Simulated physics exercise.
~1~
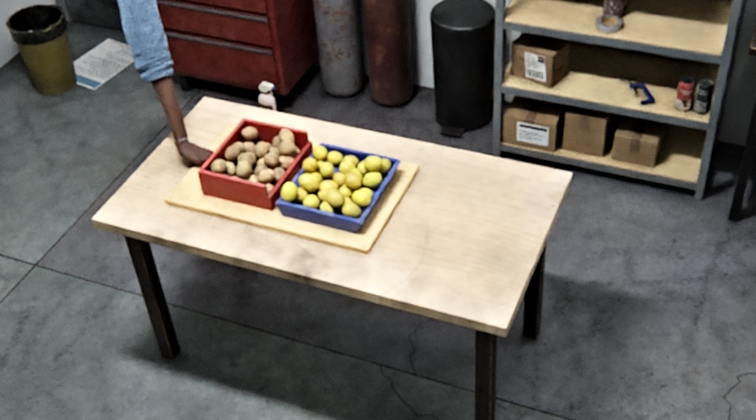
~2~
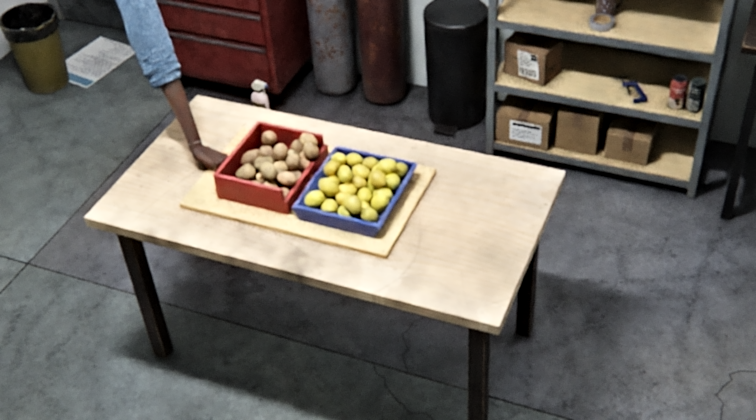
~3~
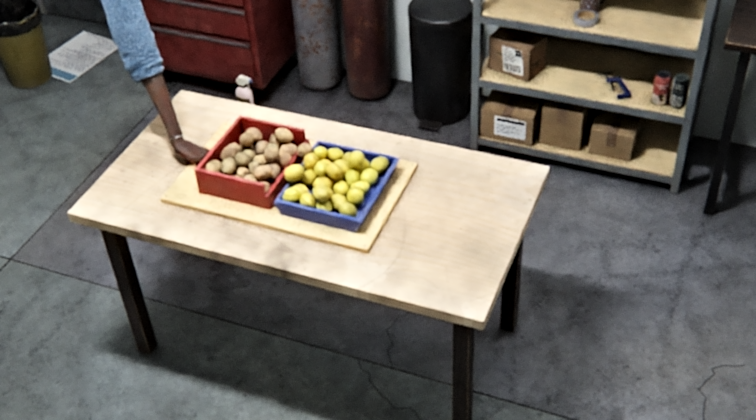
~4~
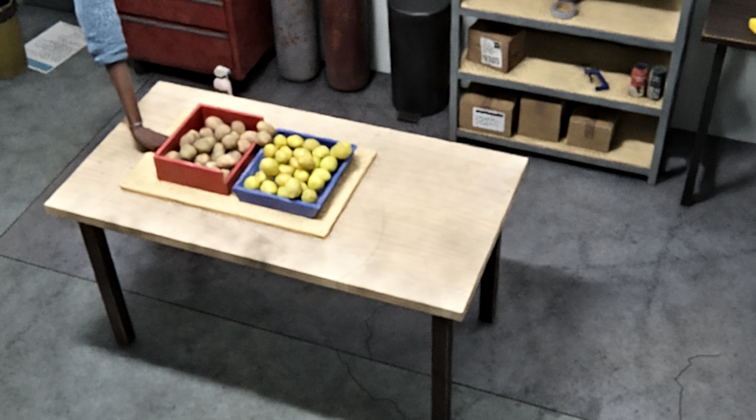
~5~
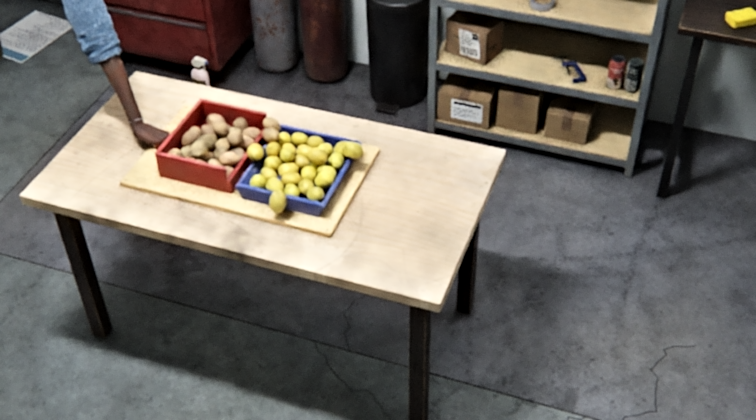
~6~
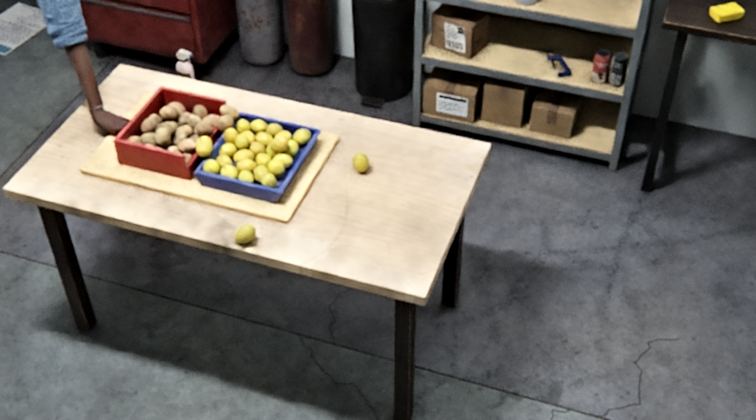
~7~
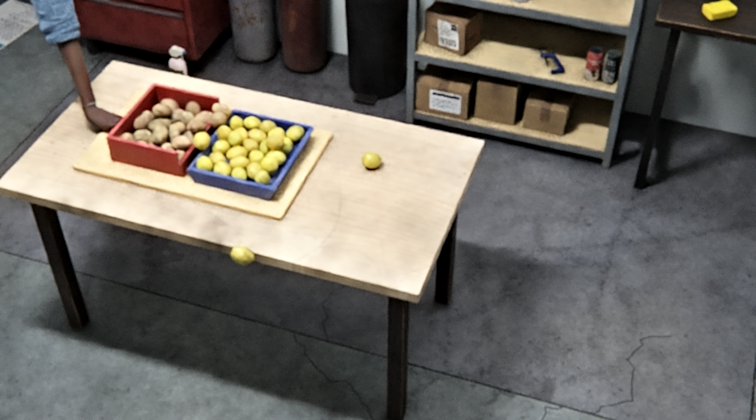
A hand shook a board back and forth on a table, jostling a red tote of brown potato-like pieces and a blue tote of yellow fruit, until two yellow ones escaped, one resting on the tabletop and the other reaching the front edge.
